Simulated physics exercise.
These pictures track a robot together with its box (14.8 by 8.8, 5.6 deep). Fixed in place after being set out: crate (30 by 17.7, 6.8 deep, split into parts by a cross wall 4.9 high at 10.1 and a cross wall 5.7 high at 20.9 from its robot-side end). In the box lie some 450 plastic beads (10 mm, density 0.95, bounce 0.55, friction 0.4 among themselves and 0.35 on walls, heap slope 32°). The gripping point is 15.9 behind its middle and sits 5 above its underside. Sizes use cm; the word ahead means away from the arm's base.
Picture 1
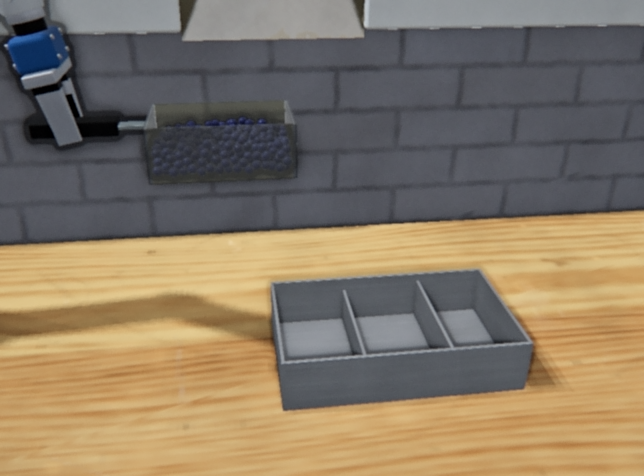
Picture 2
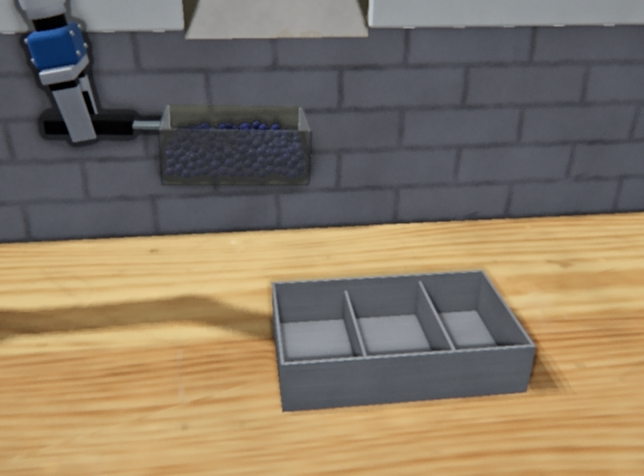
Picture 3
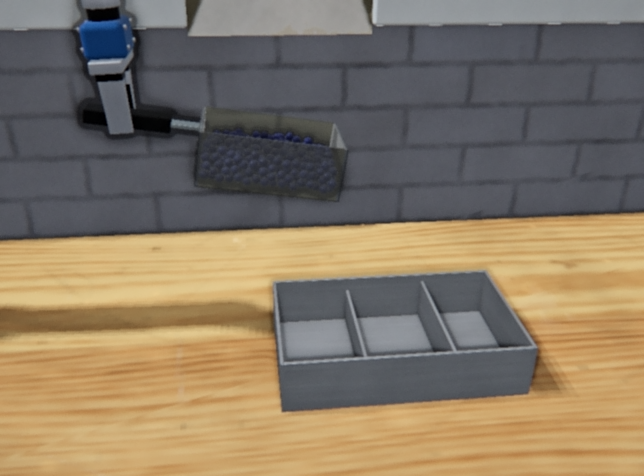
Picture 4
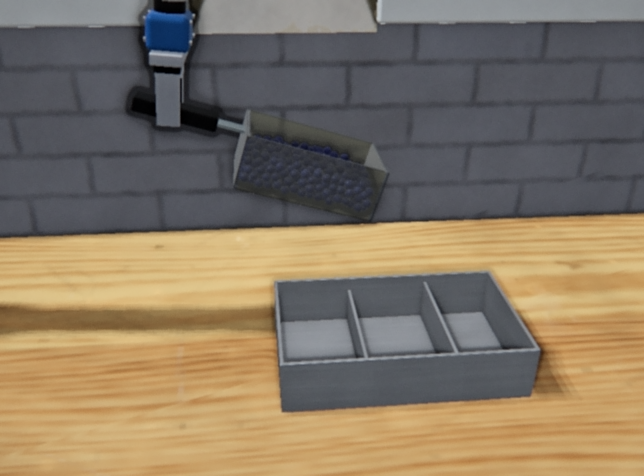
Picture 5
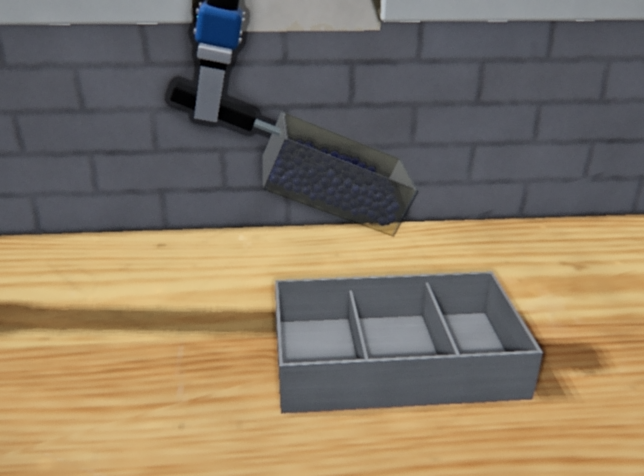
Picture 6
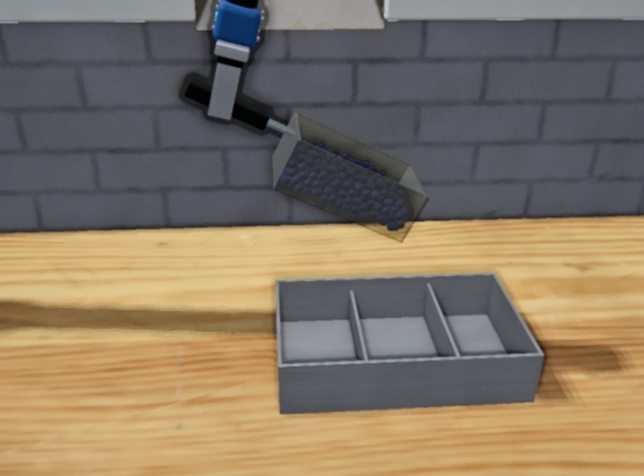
Above a wooden countertop, in front of a grey brick wall, a robot arm holds a see-through box of small dark beads level by its handle. The arm carries it right, over an empty three-part grey tray, lowering it slightly and tilting its right end steadily downward as the beads shift toward that end.
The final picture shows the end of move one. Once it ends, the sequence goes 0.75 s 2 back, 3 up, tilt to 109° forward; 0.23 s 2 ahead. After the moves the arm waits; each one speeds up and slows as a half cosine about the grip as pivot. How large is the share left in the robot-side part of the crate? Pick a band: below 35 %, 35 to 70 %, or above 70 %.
Below 35 %.
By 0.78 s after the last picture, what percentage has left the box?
Roughly 45 percent.
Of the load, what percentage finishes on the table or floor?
Estimate: Near 95 %.
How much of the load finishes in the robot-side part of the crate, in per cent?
5 per cent, give or take.
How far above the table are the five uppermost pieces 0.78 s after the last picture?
Close to 24 cm above the tabletop.
Then, 0.39 s after the last picture, tilted 70° forward, highest piece 26 above the table; 451 in the box, 2 in flight or on a rim.
Then, 0.78 s after the last picture, tilted 109° forward, highest piece 25 above the table; 243 in the box, 144 on the table or floor, 29 in the robot-side part, 37 in flight or on a rim.
Then, 1.18 s after the last picture, tilted 109° forward, highest piece 17 above the table; 364 on the table or floor, 29 in the box, 29 in the robot-side part, 31 in flight or on a rim.
Then, 2.23 s after the last picture, tilted 109° forward, highest piece 2 above the table; 424 on the table or floor, 29 in the robot-side part.
Final count, 424 on the table or floor, 29 in the robot-side part. That is 6 % in the robot-side part of the crate.
